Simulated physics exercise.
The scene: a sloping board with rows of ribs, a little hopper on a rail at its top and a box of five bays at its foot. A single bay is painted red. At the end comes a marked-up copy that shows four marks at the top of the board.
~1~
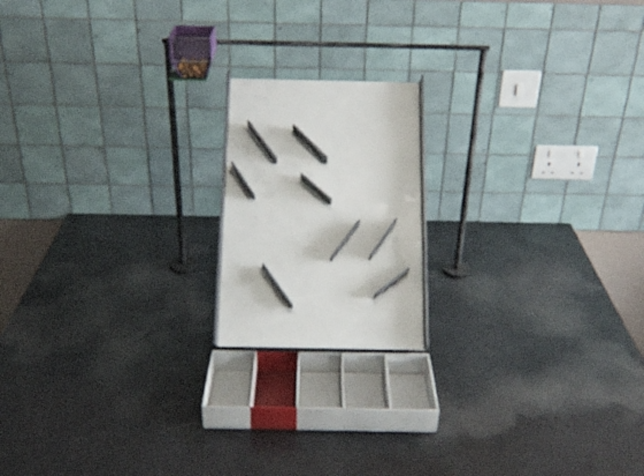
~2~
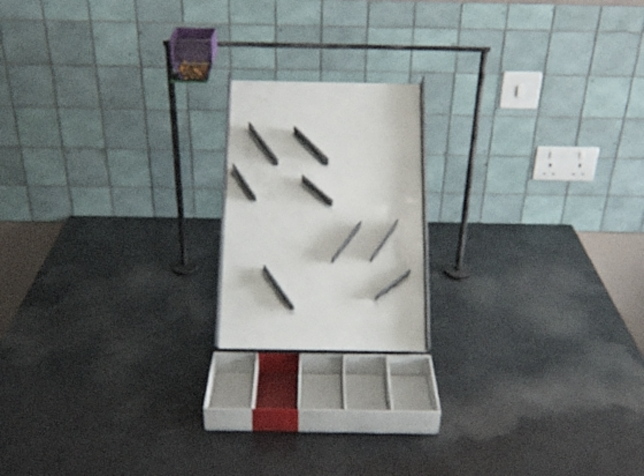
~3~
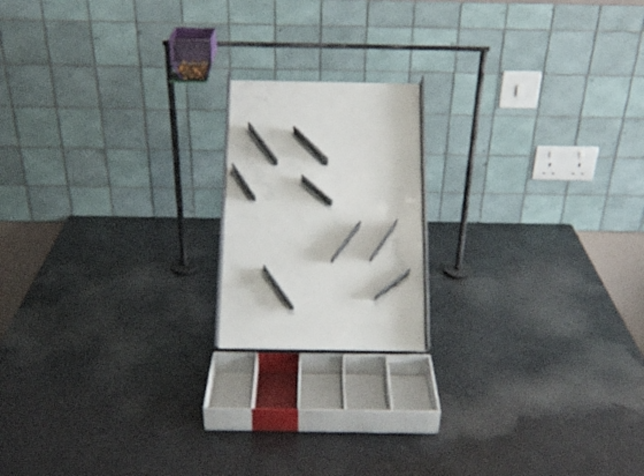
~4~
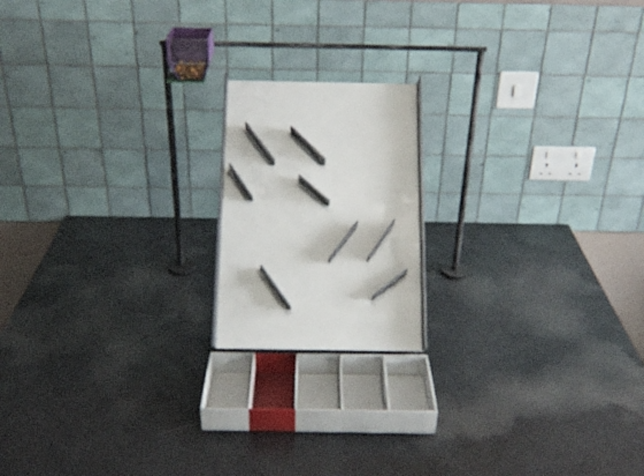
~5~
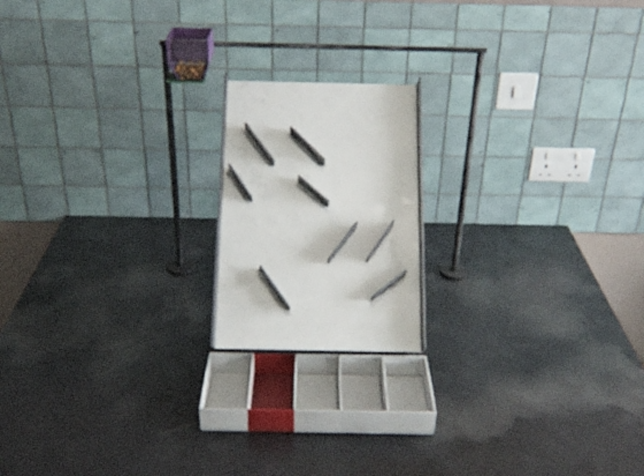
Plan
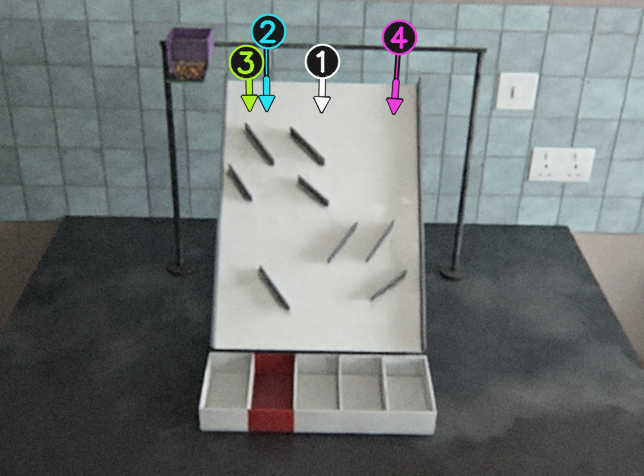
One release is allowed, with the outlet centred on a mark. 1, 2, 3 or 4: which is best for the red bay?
I would pick mark 1.
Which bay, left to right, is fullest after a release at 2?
The third.
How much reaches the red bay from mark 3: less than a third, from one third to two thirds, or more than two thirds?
Mark 3 gives less than a third.
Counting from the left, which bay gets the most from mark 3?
It is the third one.
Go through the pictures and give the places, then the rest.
The first frame shows hopper at (194, 67), roasted chickpeas, door shut.
The second frame shows ribs (249, 122) to (277, 160), (294, 126) to (329, 159), (233, 163) to (255, 196).
The third frame shows ribs (302, 175) to (332, 201), (332, 258) to (361, 221), (371, 257) to (398, 219).
The fourth frame shows ribs (261, 265) to (290, 306), (374, 296) to (407, 269).
The fifth frame shows red bay at (271, 419), number 2 of 5 from the left.
On the marked copy, mark 1 meets the board at (321, 106); mark 2 meets the board at (266, 105); mark 3 meets the board at (249, 105); mark 4 meets the board at (394, 108).
Choosing 1, about a third in the red bay, about two thirds in other bays.
Choosing 2, a small part in the red bay, nearly all in other bays.
Choosing 3, a stray few in the red bay, most in other bays, a small part outside the box.
Choosing 4, a stray few in the red bay, nearly all in other bays.
